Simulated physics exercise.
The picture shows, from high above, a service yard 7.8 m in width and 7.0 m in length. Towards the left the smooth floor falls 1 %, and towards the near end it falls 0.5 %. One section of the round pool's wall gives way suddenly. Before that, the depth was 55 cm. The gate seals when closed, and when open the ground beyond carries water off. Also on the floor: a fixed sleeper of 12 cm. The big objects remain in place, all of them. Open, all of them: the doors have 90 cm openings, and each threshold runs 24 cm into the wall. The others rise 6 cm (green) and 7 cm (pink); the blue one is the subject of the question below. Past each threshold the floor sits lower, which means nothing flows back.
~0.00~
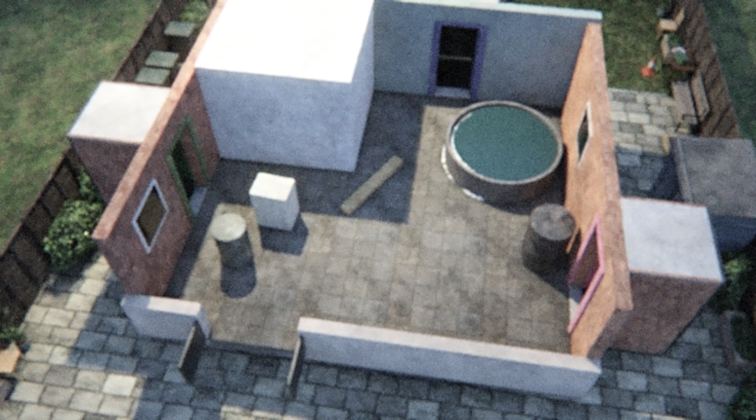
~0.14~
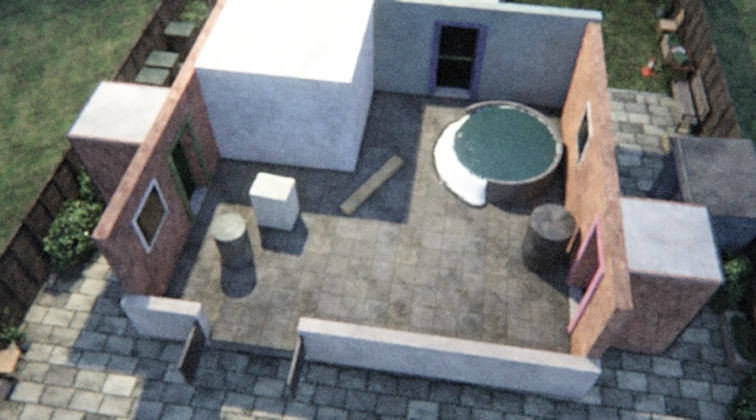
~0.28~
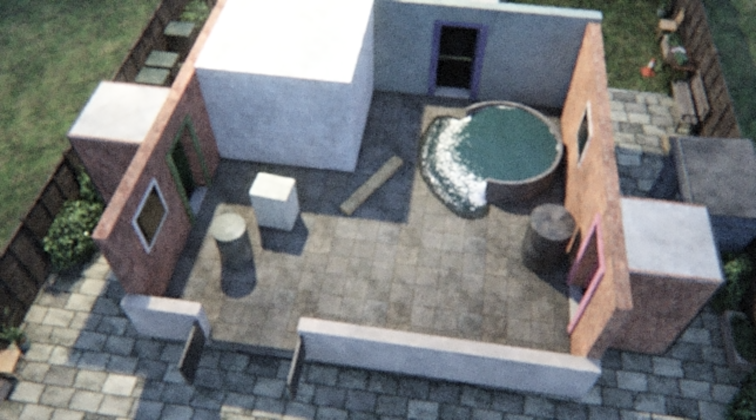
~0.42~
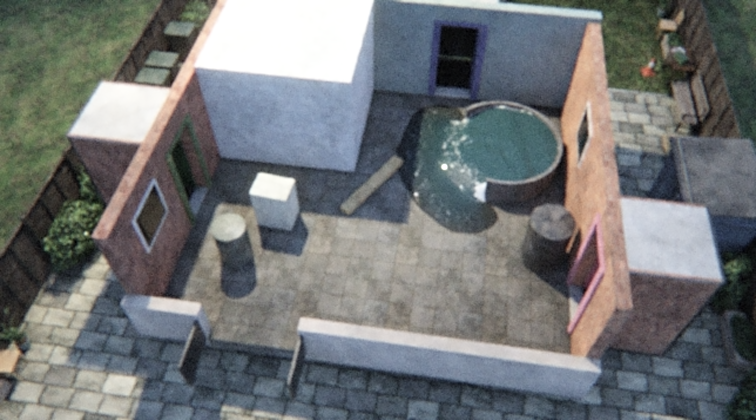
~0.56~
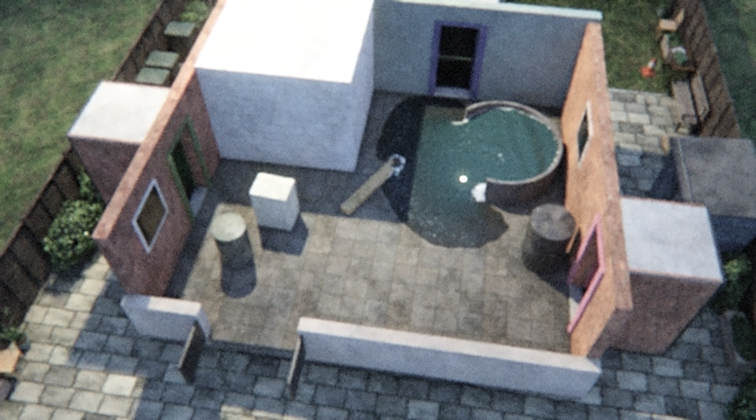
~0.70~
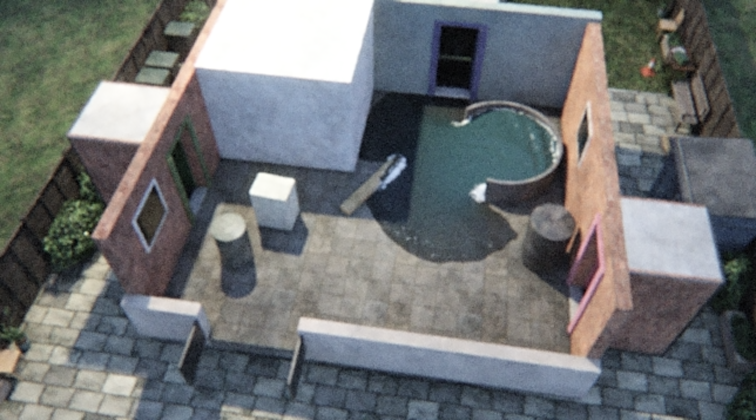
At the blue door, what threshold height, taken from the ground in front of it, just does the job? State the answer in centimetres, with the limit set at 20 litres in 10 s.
5.5 cm.
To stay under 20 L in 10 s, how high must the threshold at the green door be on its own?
I'd raise green to close to 5.0 cm.
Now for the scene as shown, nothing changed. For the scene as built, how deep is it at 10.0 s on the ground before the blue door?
Lab note: Depth approx. 7.0 cm.
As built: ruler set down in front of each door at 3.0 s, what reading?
The blue door has 9 cm, the green door 0 cm and the pink door 0 cm.
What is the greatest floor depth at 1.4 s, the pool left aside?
About 34 cm.
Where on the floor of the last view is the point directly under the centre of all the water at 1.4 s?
(457, 166) or so.
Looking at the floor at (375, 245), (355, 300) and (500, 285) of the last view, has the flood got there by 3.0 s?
One after another they are soaked, soaked, then bone dry.
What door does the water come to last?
Pink.
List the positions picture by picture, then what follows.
In the first frame, the round pool at (503, 143) is whole and still, 55 cm deep; the blue door at (456, 65) is dry.
In the second frame, the gap is at (448, 159), the front 0.3 m out at (449, 126); the back of the round pool holds 55 cm.
In the third frame, water pours out at (448, 160) and has run 0.7 m, to (437, 120); about 9 cm deep outside, 55 cm at the back.
In the fourth frame, the gap is at (448, 160), the front 1.1 m out at (418, 115); the back of the round pool holds 55 cm.
In the fifth frame, the gap is at (448, 161), the front 1.7 m out at (399, 108); the back of the round pool holds 52 cm.
In the sixth frame, the front is at (383, 101), 2.1 m from the gap at (448, 161); 9.3 m2 of floor is wet, 47 cm left at the back; water is at the blue door at (456, 65).
After 1.4 s water covers 35 % of the floor, deepest (34 cm) near (367, 140); 5 cm at the blue door, 0 litres in over its 10 cm threshold.
After 3.0 s water covers 55 % of the floor, deepest (25 cm) near (388, 153); 9 cm at the blue door, 0 litres in over its 10 cm threshold.
After 10.0 s water covers 95 % of the floor, deepest (10 cm) near (154, 318); 7 cm at the blue door, 0 litres in over its 10 cm threshold.
At the blue door as built, the water arrived by 0.7 s and peaked near 10 cm at 3.4 s.
Run again over the same 10 s with other heights there, 29 litres in over 5 cm, 12 litres over 6.5 cm. The limit of 20 litres is kept from about 5.5 cm up.
